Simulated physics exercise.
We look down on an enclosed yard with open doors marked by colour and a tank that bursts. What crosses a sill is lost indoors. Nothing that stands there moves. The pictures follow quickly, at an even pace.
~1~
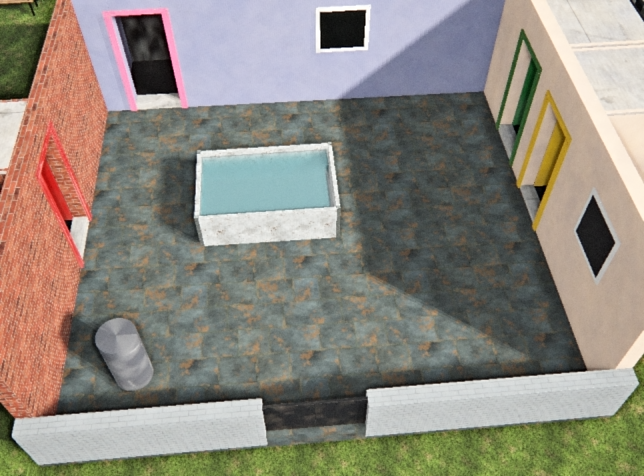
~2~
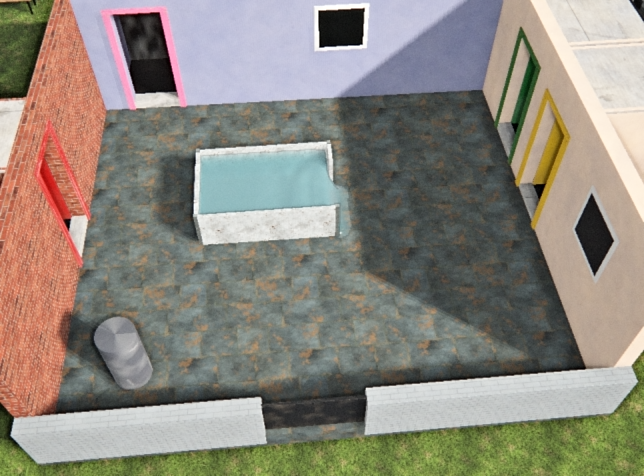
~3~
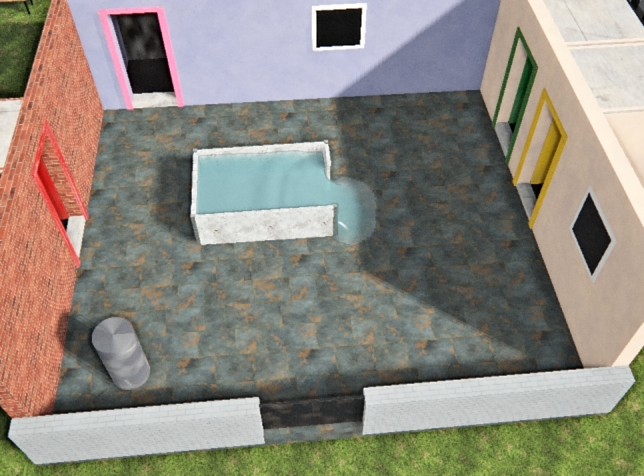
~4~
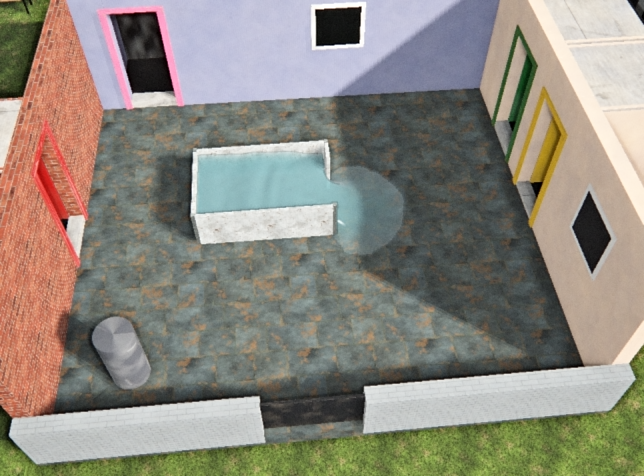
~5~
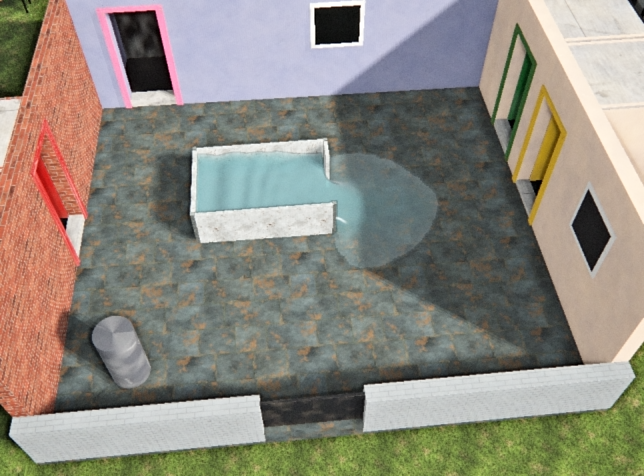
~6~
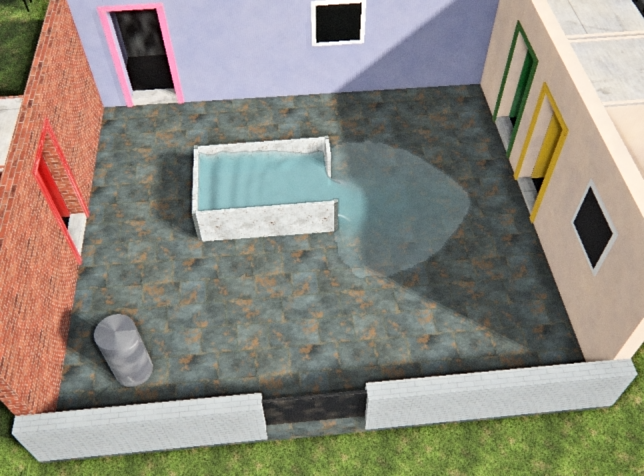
Water poured out through a gap in the right side of the white open tank in the walled courtyard, then spread across the dark tiled floor in a widening, rounded sheet toward the right.
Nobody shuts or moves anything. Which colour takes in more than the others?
Most goes in at the yellow door.
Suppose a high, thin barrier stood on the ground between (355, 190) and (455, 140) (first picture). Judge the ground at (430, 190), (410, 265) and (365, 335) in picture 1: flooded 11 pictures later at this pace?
In turn: Flooded, under water, not flooded.
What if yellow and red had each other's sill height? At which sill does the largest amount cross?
That is the door marked yellow.
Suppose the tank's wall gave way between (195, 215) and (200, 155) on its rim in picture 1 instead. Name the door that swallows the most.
It is the red-painted one.
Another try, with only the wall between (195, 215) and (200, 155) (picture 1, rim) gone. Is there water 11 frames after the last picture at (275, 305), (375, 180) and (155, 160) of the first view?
In turn: Not flooded, free of water, covered.
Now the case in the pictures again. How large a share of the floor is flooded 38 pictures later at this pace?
Near 60 in a hundred.
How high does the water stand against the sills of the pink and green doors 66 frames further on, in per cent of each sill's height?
About 10 and 50 per cent.
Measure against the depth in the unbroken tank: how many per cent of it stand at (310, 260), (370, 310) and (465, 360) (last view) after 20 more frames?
In that order: 0, 0 and 6 per cent.
A moment on, water covers 25 % of the floor; green door wet at the sill, nothing in, yellow door some in, red door not reached, pink door not reached.
Next, water covers 30 % of the floor; green door wet at the sill, nothing in, yellow door a lot in, red door not reached, pink door not reached.
Then, water covers 30 % of the floor; green door a trickle in, yellow door a lot in, red door not reached, pink door not reached.
Later, water covers 60 % of the floor; green door a trickle in, yellow door a lot in, red door not reached, pink door not reached.
In the end, water covers 85 % of the floor; green door a trickle in, yellow door a lot in, red door not reached, pink door wet at the sill, nothing in; the yellow door has let in the most.
